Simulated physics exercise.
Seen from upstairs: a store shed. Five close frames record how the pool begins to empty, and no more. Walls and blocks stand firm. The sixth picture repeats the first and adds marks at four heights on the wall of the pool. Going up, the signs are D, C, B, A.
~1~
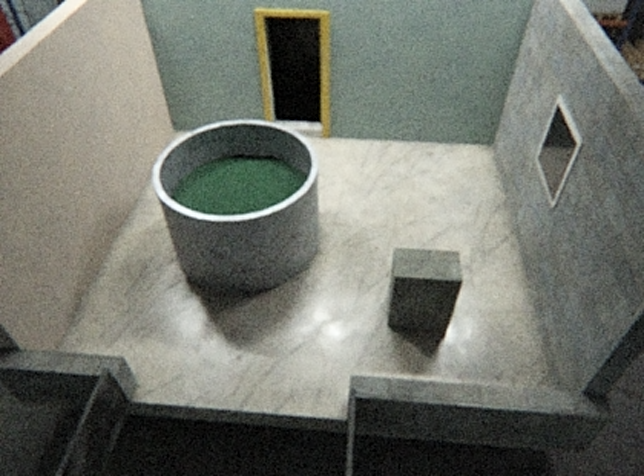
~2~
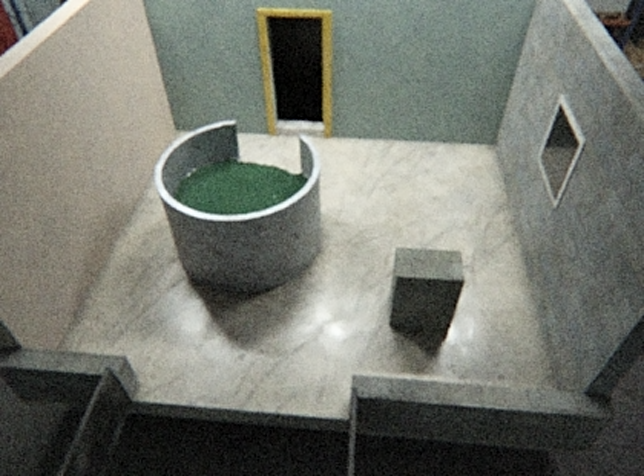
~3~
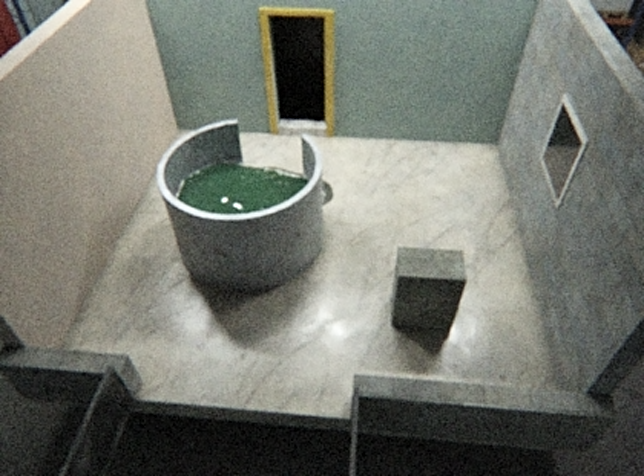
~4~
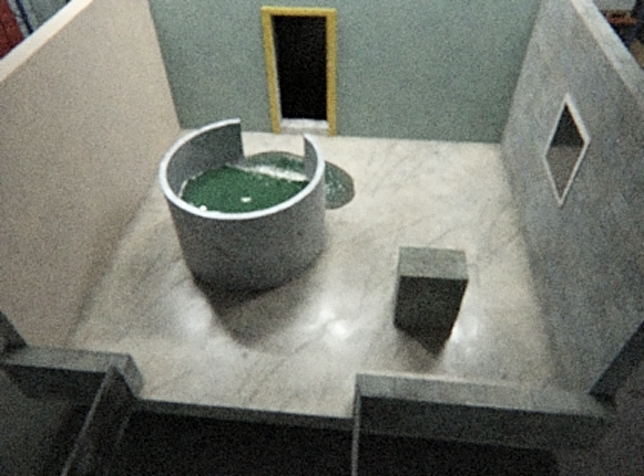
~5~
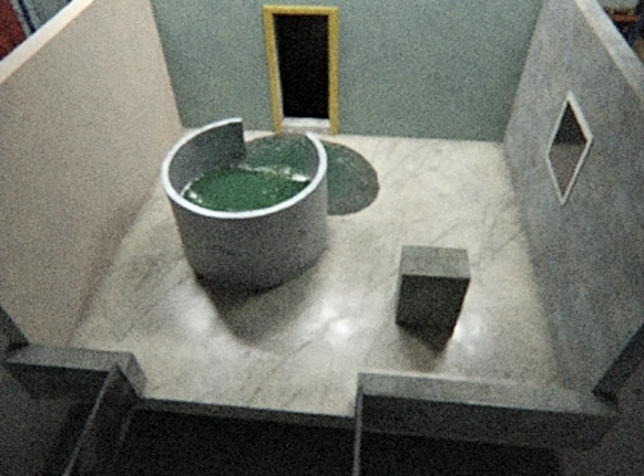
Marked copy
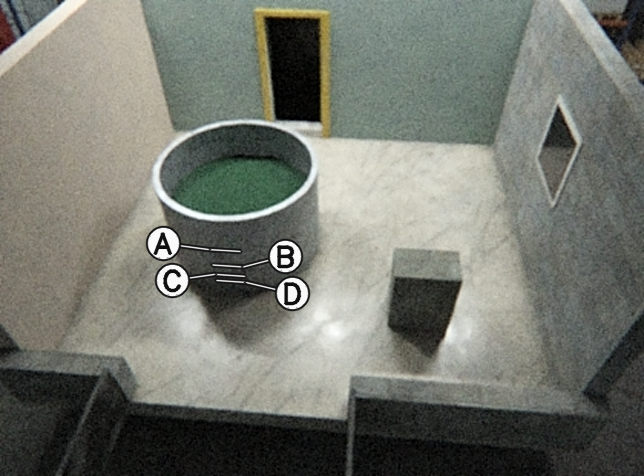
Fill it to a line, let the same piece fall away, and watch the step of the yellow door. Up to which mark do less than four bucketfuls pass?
Use level C.
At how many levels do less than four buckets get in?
Two of them.
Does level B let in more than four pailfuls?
Yes.
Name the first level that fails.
That would be B.
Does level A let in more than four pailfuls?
Yes, that goes wrong.
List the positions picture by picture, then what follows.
Water in the pool at rest, its middle at (242, 196); foot of the yellow doorway at (298, 136); open gate at (234, 363), in the first picture.
Water covers 1 % of the ground, its front hidden from here, in the second picture.
Water covers 3 % of the ground, its front hidden from here, in the third picture.
Water covers 7 % of the ground, its front hidden from here, in the fourth picture.
In the fifth picture, 14 % of the ground under water, visible out to (361, 159).
In white, A at (224, 250); B at (227, 265); C at (229, 275); D at (231, 281); from the bottom up D, C, B, A.
For level A, dozens of bucketfuls pour in.
For level B, about 10 bucketfuls get in.
For level C, a bucket or two gets in.
For level D, nothing gets over.
